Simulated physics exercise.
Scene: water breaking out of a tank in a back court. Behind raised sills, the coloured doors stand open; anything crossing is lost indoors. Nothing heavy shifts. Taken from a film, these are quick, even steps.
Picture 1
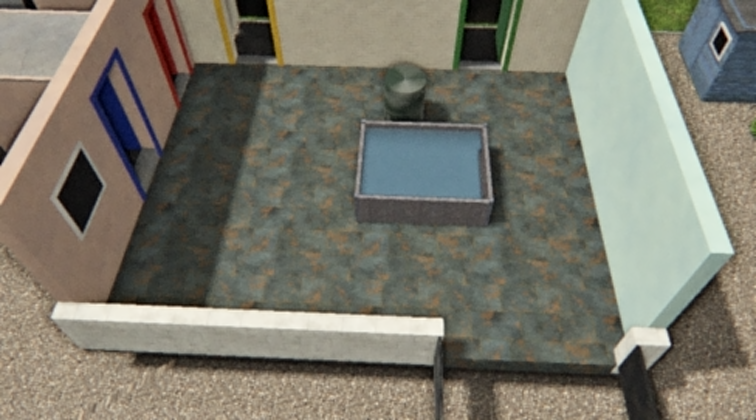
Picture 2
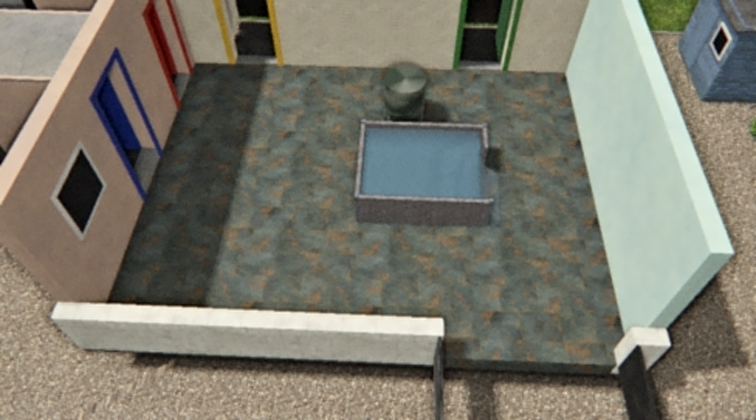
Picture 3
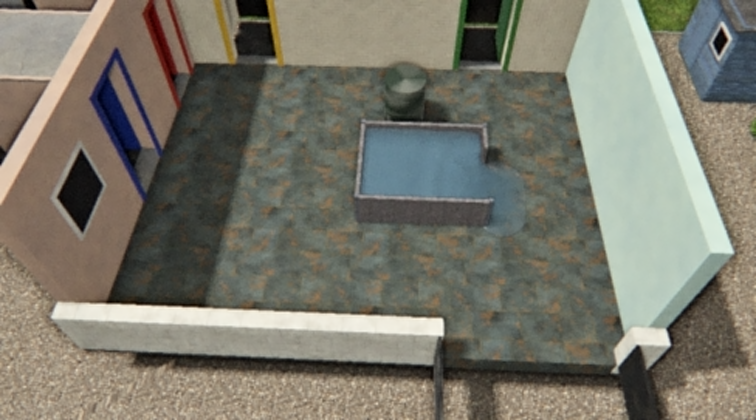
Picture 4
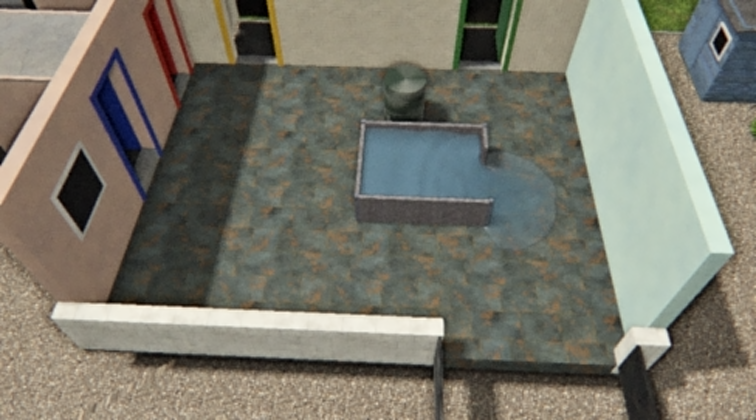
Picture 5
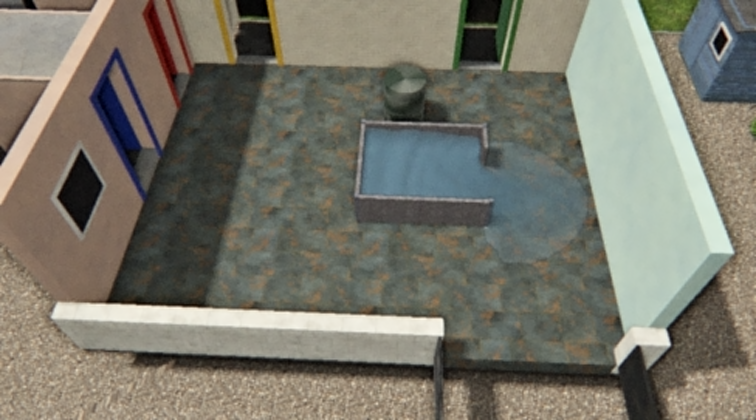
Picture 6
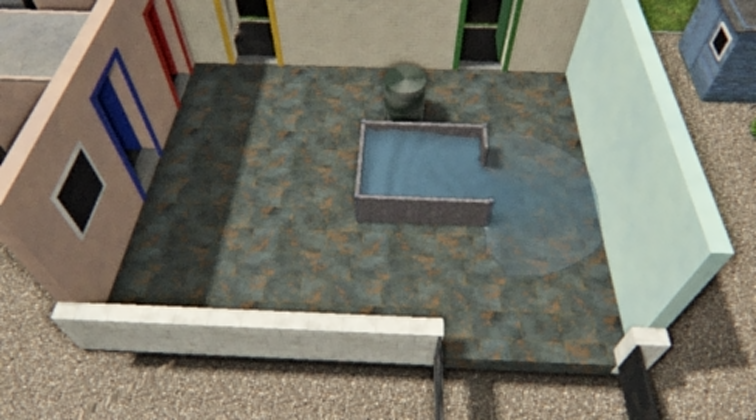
In a walled back court with coloured doors, an open tank sat full and still until its right side broke open, and water poured through the gap, spreading across the stone floor in a widening pool.
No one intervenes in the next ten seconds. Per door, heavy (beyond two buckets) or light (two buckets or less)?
Outcome: The green door exceeds two buckets; the blue door does not exceed two buckets; the yellow door does not exceed two buckets; the red door does not exceed two buckets.
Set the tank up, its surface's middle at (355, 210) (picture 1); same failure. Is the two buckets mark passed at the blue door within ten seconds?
Result for blue: It doesn't reach it.
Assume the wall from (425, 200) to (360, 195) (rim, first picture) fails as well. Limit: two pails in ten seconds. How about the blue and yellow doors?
In that case the blue one stays within bounds and the yellow one breaks the limit.
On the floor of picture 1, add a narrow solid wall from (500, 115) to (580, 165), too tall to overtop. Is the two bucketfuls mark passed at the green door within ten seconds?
Green door: Undershoots.
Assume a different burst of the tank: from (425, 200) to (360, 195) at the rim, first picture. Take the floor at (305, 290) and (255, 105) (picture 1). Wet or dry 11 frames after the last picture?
Log: Point 1 inundated; point 2 unreached.
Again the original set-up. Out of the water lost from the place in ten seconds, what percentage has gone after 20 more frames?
Something close to 30 percent by that point.
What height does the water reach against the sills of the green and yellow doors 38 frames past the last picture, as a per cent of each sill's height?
The first comes to about 170 percent, the second to about 60 percent.
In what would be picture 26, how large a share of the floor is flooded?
It should be close to 25 %.
A moment on, water covers 10 % of the floor; the green door not reached, the blue door not reached, the yellow door not reached, the red door not reached.
Next, water covers 15 % of the floor; the green door not reached, the blue door not reached, the yellow door not reached, the red door not reached.
Then, water covers 25 % of the floor; the green door under two buckets in, the blue door not reached, the yellow door not reached, the red door not reached.
Later, water covers 40 % of the floor; the green door over two buckets in, the blue door not reached, the yellow door wet at the sill, nothing in, the red door not reached.
In the end, water covers 60 % of the floor; the green door over two buckets in, the blue door wet at the sill, nothing in, the yellow door wet at the sill, nothing in, the red door under two buckets in.
